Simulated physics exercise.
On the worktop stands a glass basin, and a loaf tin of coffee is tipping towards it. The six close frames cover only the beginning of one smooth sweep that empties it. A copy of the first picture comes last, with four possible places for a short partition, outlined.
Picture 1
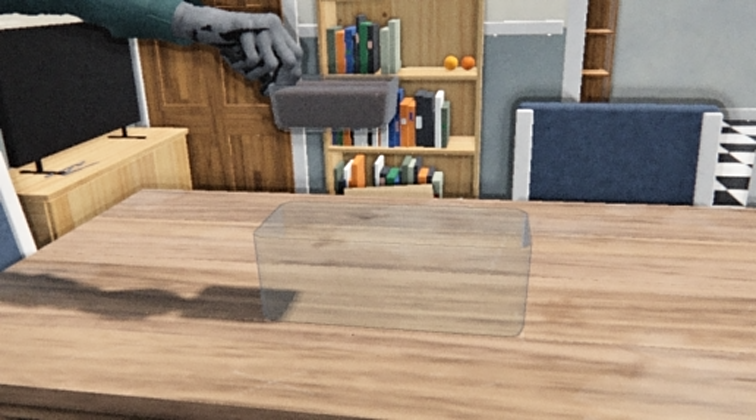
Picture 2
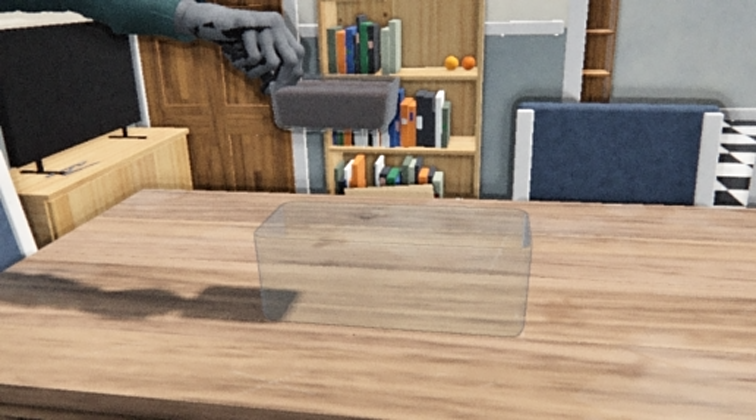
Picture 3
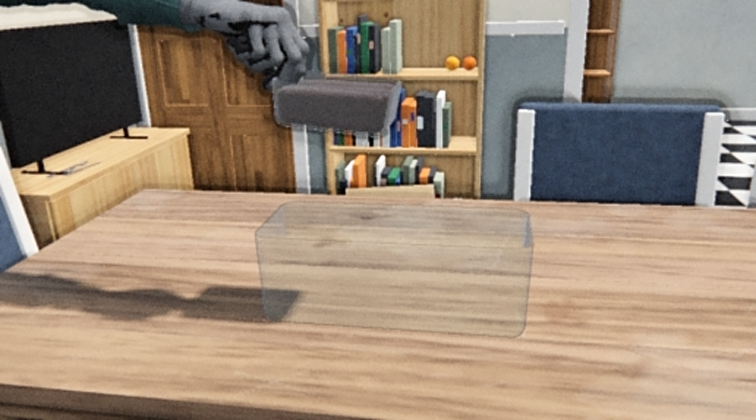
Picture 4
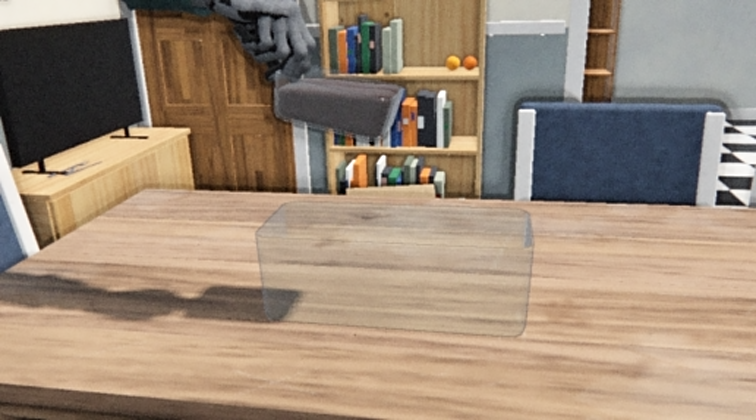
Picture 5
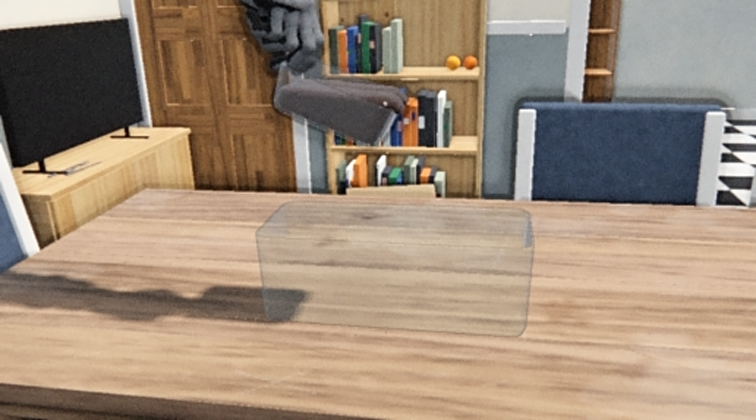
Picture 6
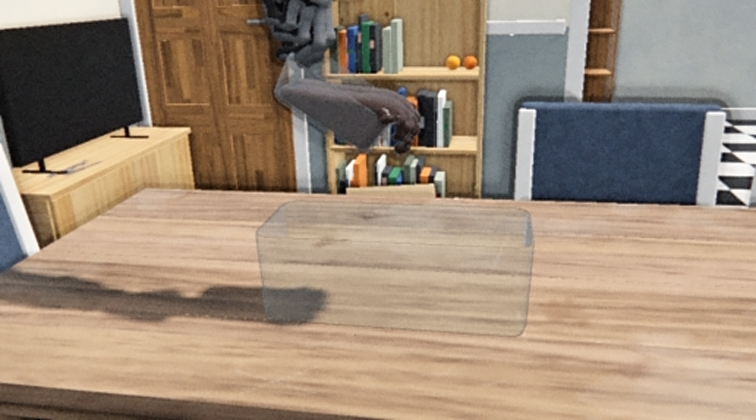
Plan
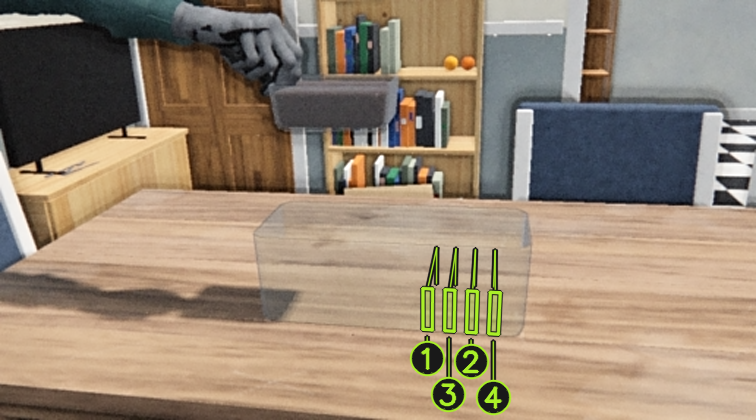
On a wooden table in a room with a bookshelf, a gray gloved hand holds a dark loaf-shaped tin above a clear glass basin, then tilts it to the right until dark liquid begins to emerge over its lip.
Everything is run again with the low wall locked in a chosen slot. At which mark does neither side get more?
Best: 3.
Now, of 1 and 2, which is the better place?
The answer is 1.
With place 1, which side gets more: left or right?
The right one.
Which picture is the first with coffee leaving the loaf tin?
In picture 5.
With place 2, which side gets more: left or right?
More ends on the left.
On the marked copy, 1 at (427, 336); 2 at (471, 339); 3 at (448, 338); 4 at (493, 341).
Choosing 1, about 26 % ends left of the wall and 67 % right of it; 8 % is lost outside.
Choosing 2, about 86 % ends left of the wall and 3 % right of it; 11 % is lost outside.
Choosing 3, about 51 % ends left of the wall and 42 % right of it; 7 % is lost outside.
Choosing 4, about 90 % ends left of the wall and 2 % right of it; 7 % is lost outside.
